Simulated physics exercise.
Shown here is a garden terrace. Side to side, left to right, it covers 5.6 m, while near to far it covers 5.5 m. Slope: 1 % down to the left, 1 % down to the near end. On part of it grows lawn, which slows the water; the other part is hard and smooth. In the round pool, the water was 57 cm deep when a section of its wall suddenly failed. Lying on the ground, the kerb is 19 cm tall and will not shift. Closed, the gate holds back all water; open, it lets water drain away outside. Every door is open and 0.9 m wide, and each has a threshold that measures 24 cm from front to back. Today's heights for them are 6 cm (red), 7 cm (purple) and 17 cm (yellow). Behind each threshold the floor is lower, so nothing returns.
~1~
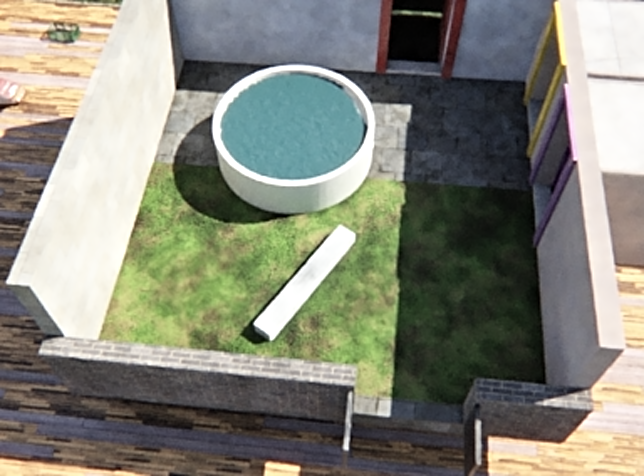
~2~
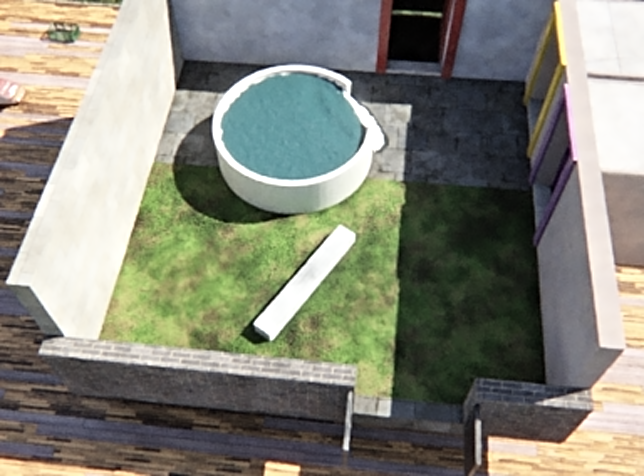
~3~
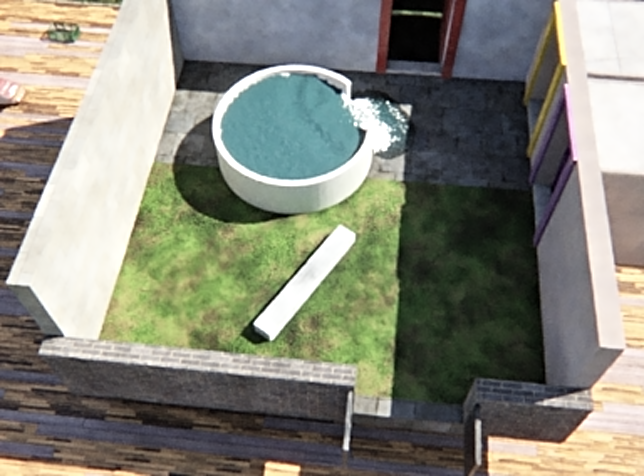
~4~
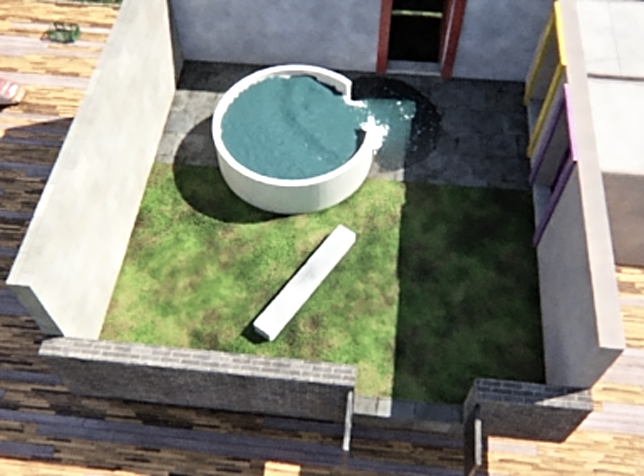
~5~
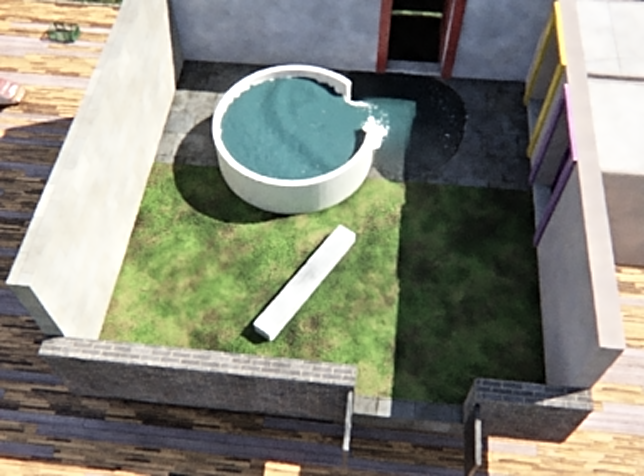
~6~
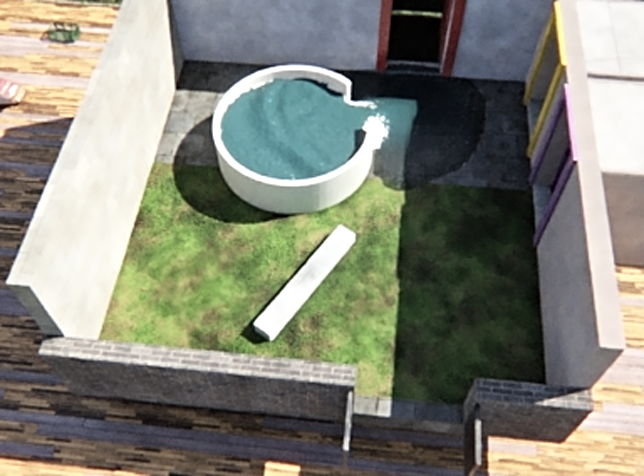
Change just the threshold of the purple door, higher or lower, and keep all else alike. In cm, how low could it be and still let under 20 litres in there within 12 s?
I would say 6.5 cm.
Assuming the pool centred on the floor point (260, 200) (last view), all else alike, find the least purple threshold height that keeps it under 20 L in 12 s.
Then it needs to be around 7.5 cm high.
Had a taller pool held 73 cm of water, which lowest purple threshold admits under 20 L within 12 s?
It would take a step of about 8.5 cm.
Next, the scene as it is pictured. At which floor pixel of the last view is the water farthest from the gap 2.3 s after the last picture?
Close to pixel (539, 280).
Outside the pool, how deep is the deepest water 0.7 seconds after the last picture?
Up to some 37 centimetres, I'd say.
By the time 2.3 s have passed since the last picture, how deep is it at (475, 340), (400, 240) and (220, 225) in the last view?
Ordered as asked: 0, 0, 0 cm.
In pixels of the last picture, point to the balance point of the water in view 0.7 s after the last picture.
The balance point sits at roughly (330, 143).
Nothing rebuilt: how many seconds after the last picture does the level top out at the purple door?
That happens close to 2.0 s on the clock.
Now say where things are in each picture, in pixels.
Still water, 57 cm deep, in the round pool at (294, 126); the purple door at (554, 166) is dry, in the first frame.
The front is at a hidden place, 0.3 m from the gap at (360, 120); 0.2 m2 of floor is wet, 57 cm left at the back, in the second frame.
The gap is at (360, 122), the front 0.7 m out at (403, 116); the back of the round pool holds 57 cm, in the third frame.
The front is at (427, 103), 1.2 m from the gap at (360, 122); 1.7 m2 of floor is wet, 57 cm left at the back, in the fourth frame.
Water pours out at (360, 122) and has run 1.6 m, to (454, 97); about 4 cm deep outside, 57 cm at the back, in the fifth frame.
The front is at (473, 90), 2.0 m from the gap at (360, 122); 3.5 m2 of floor is wet, 57 cm left at the back; 1.3 m in a straight line remain to the purple door at (554, 166), in the sixth frame.
Then, 0.7 s after the last picture water covers 20 % of the floor, deepest (37 cm) near (526, 85); it has not reached the purple door.
Then, 2.3 s after the last picture water covers 30 % of the floor, deepest (23 cm) near (503, 84); 10 cm at the purple door, 3 litres in over its 7 cm threshold.
Then, 11.3 s after the last picture water covers 95 % of the floor, deepest (8 cm) near (306, 388); 5 cm at the purple door, 15 litres in over its 7 cm threshold.
At the purple door as built, the water peaked near 10 cm, 2.1 s after the last picture.
With a threshold of 6 cm, 26 litres would have come in within the 12 s; with 7 cm, 15 litres. So under 20 litres takes about 6.5 cm.
